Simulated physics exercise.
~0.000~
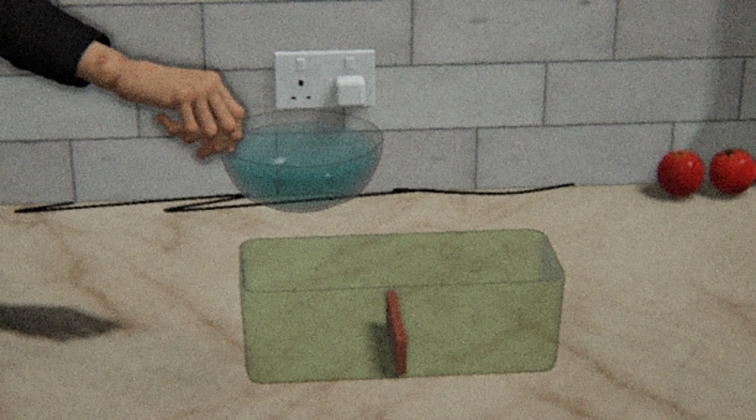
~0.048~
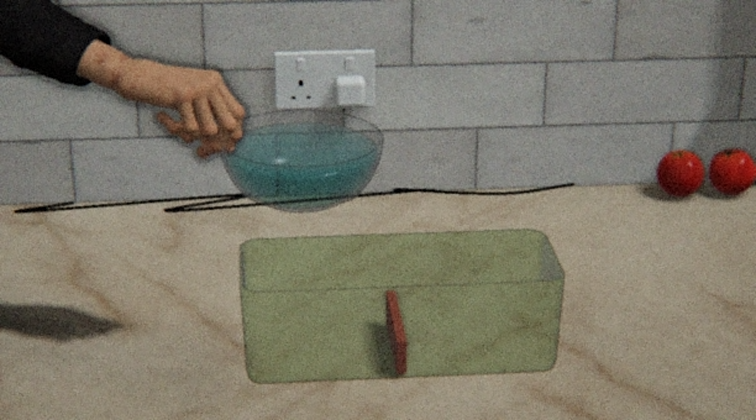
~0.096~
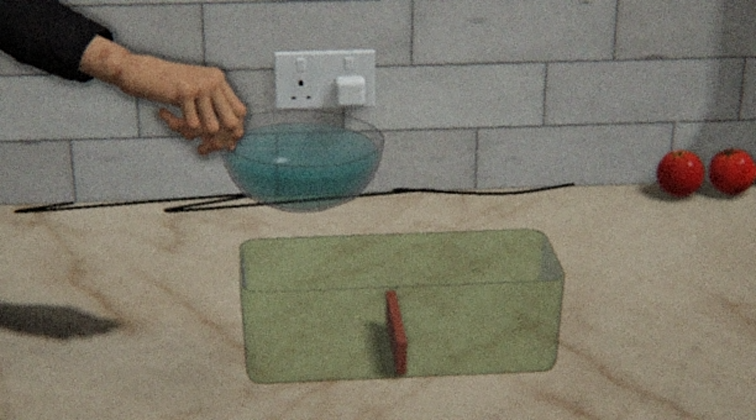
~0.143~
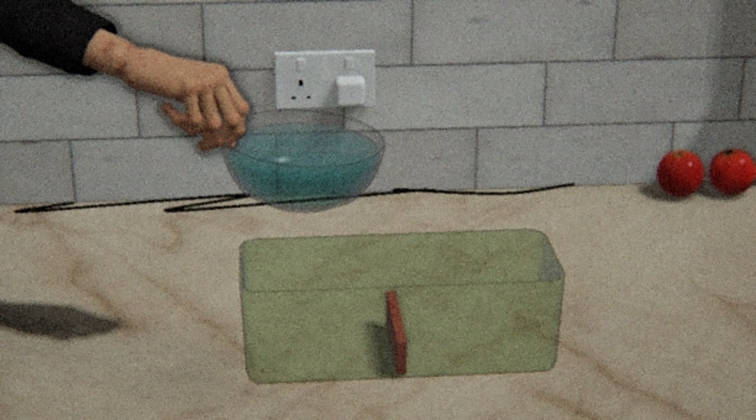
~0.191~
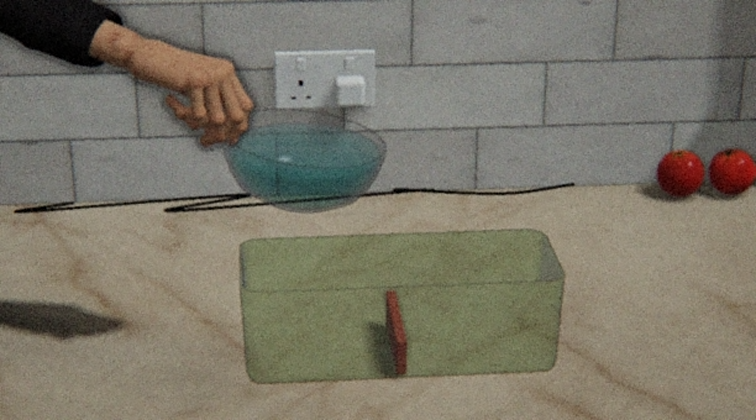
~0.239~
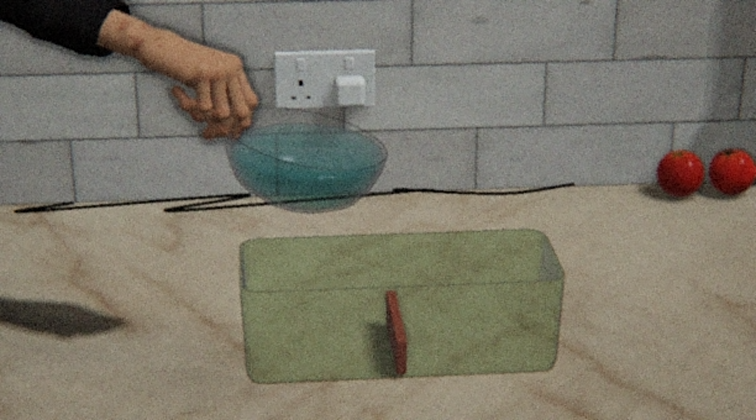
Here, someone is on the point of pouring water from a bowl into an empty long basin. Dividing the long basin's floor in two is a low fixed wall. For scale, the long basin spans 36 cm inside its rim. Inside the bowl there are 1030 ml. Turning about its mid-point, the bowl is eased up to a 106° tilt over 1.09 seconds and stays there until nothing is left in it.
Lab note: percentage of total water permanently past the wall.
Approx. 72 %.
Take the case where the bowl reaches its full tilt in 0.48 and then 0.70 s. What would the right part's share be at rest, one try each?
Try 1: Approx. 50 %; try 2: Approx. 60 %.
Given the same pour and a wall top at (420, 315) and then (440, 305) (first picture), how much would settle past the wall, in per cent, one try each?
I'd put it at about 55 per cent for the first and about 35 per cent for the second.
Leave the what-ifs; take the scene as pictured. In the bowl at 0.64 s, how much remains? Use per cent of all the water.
Roughly 34 %.
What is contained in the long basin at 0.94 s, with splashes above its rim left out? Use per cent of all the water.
Around 94 in a hundred.
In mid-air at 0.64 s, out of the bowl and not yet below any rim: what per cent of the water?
Roughly 38 %.
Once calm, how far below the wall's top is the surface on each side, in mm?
Left 32 mm, right 12 mm.
Then, 0.64 s in, the tilt is 68° and 34 per cent is still to pour, 1 is left of the wall and 28 right of it.
Then, 0.94 s in, the tilt is 101° and 1 per cent is still to pour, 19 is left of the wall and 74 right of it.
Then, 1.25 s in, the tilt is 106° and 0 per cent is still to pour, 22 is left of the wall and 74 right of it.
Then, 1.59 s in, the tilt is 106° and 0 per cent is still to pour, 24 is left of the wall and 72 right of it.
Finally, 24 per cent lies left of the wall, 72 right of it and 4 outside.
